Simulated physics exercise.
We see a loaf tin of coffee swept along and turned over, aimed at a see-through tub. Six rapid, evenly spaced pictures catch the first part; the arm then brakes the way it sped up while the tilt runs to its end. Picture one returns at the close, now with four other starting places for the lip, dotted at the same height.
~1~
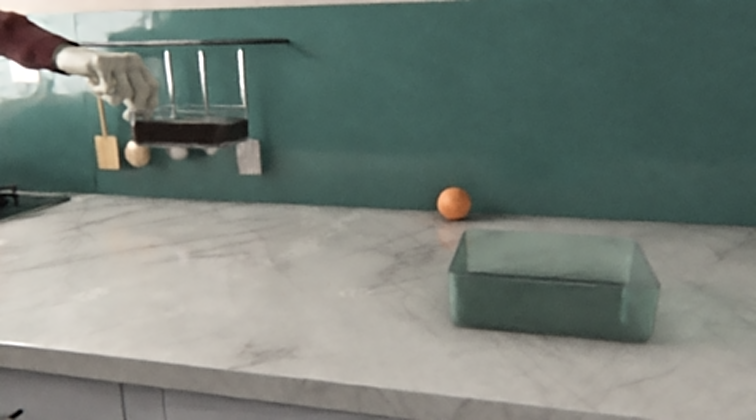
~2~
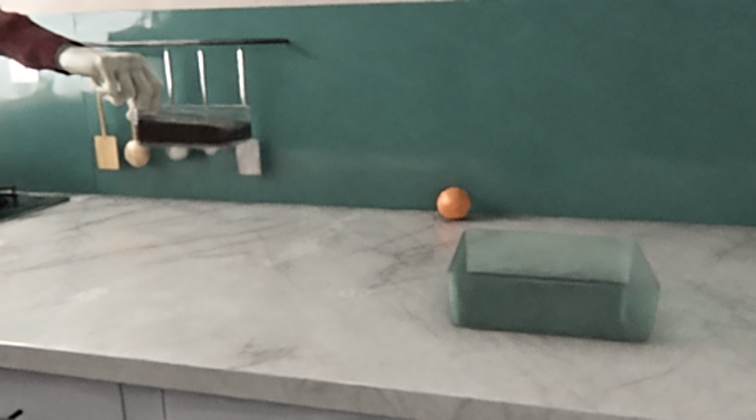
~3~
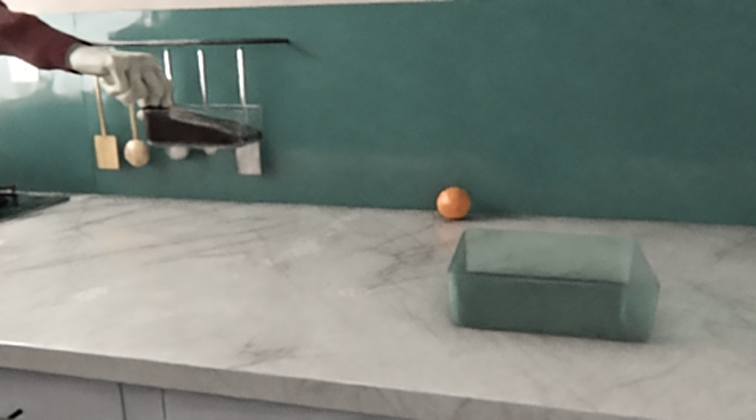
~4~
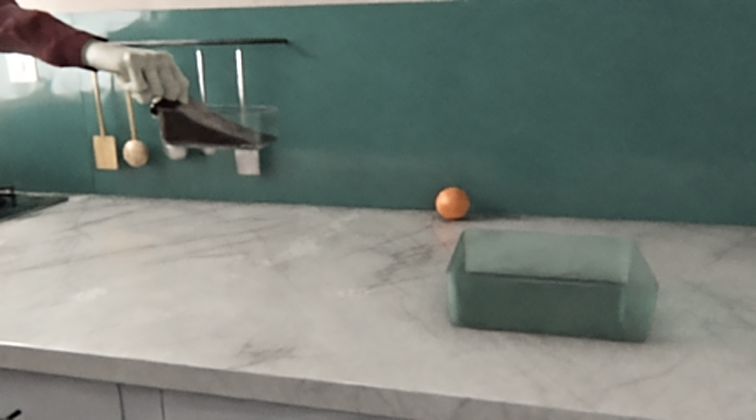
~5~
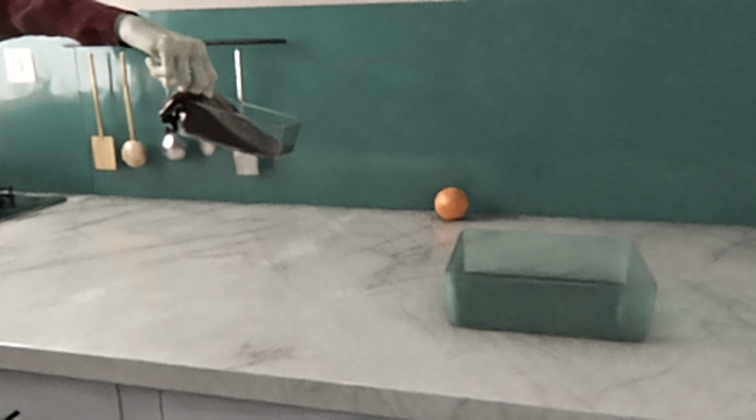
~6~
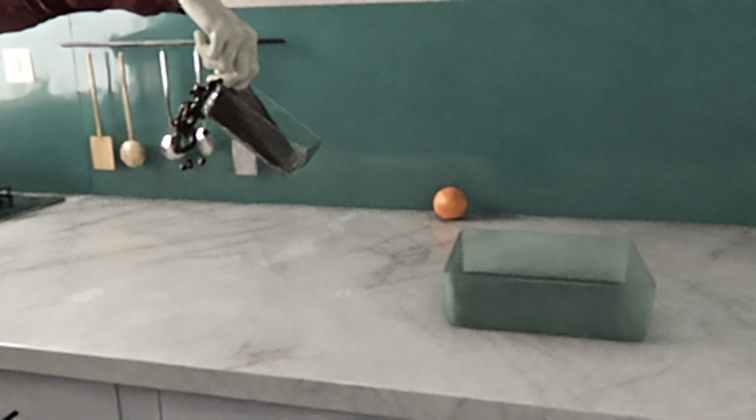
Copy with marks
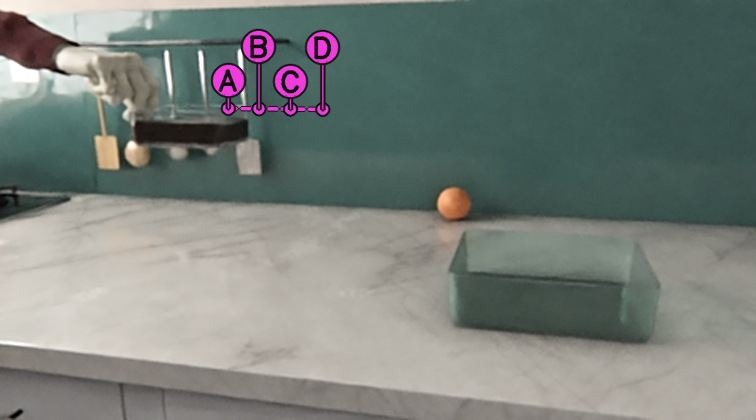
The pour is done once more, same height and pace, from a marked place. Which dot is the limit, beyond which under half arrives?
Use dot C.
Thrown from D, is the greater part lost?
No.
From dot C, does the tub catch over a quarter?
Yes, clearly.
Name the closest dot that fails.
Here it is dot B.
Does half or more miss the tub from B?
Yes.
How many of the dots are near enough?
Two.
In magenta, A at (228, 108); B at (258, 108); C at (290, 109); D at (322, 109).
If A is chosen, about 7 % lands in the tub, 90 % falls short and 3 % goes beside or beyond.
If B is chosen, about 20 % lands in the tub, 73 % falls short and 7 % goes beside or beyond.
If C is chosen, about 67 % lands in the tub, 23 % falls short and 10 % goes beside or beyond.
If D is chosen, about 67 % lands in the tub, 16 % falls short and 17 % goes beside or beyond.
